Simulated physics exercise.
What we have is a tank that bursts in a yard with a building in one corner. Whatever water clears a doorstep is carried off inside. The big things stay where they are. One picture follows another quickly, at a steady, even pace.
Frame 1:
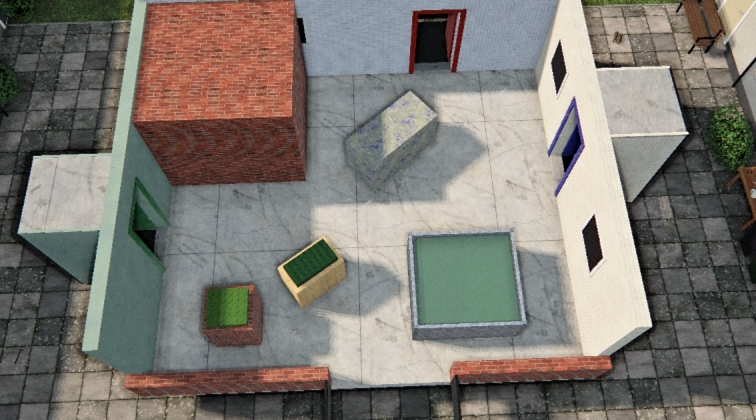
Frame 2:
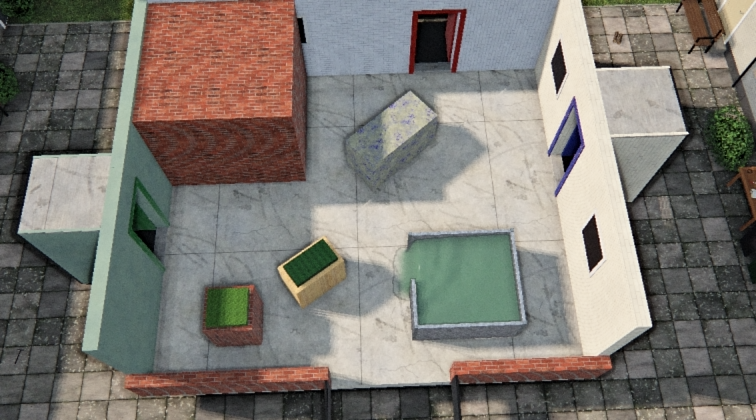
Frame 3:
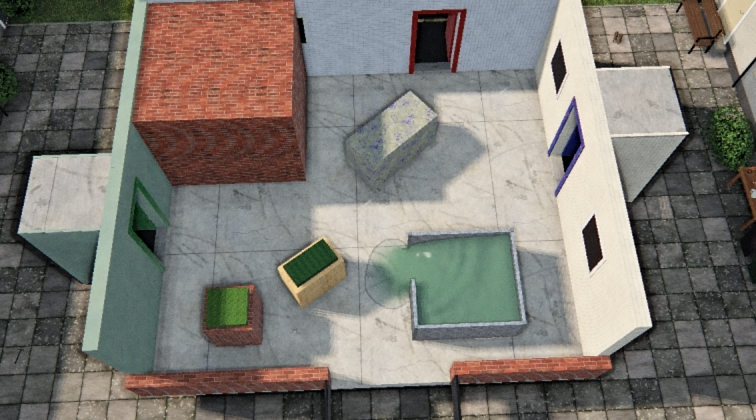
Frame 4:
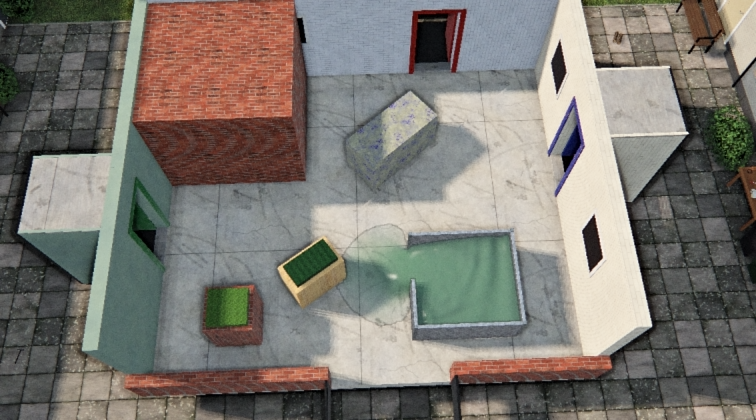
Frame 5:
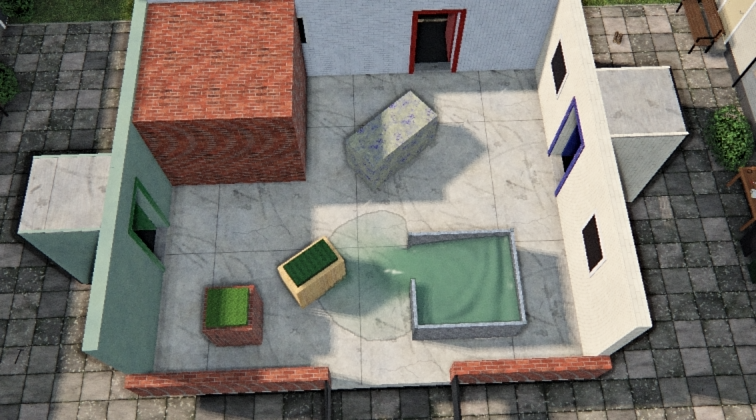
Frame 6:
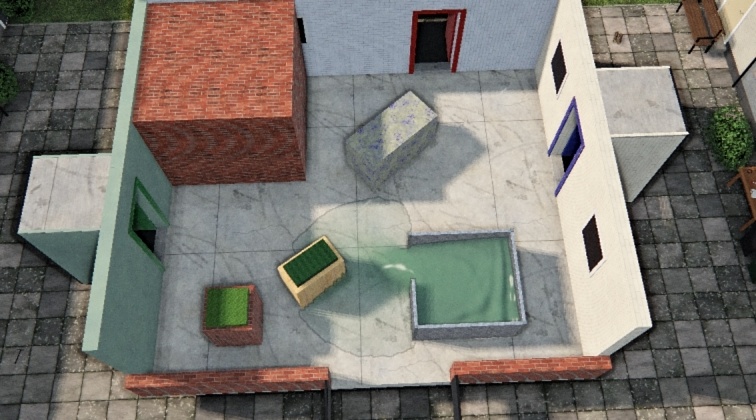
In a walled yard with a brick block in one corner, the left side of a square tank of green water burst open, and water poured out, spreading leftward across the pale floor around a yellowish planter.
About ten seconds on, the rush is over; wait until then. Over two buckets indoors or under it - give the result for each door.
Result: The blue door ends up at or below the line; the green door ends up above the line; the red door ends up at or below the line.
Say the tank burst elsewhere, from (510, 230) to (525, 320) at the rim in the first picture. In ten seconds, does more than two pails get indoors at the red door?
The red one ends up above.
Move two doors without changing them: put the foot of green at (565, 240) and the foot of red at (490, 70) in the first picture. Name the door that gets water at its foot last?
The door marked green.
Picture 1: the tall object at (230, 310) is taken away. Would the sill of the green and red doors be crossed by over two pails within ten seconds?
Green door: Exceeds the threshold; red door: Stays below the threshold.
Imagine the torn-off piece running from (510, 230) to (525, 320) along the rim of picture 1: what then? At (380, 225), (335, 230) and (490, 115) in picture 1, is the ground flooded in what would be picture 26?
Point by point: Unwetted; unwetted; soaked.
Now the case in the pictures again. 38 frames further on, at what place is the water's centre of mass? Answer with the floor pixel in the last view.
I'd mark it close to (331, 250).
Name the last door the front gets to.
The blue-painted one.
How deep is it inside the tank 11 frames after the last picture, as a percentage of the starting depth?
Some 52 per cent.
A moment on, water covers 25 % of the floor; the blue door not reached, the green door not reached, the red door not reached.
Next, water covers 35 % of the floor; the blue door not reached, the green door not reached, the red door not reached.
Then, water covers 50 % of the floor; the blue door not reached, the green door over two buckets in, the red door not reached.
Later, water covers 70 % of the floor; the blue door not reached, the green door far over two buckets in, the red door wet at the sill, nothing in.
In the end, water covers 95 % of the floor; the blue door wet at the sill, nothing in, the green door far over two buckets in, the red door wet at the sill, nothing in.
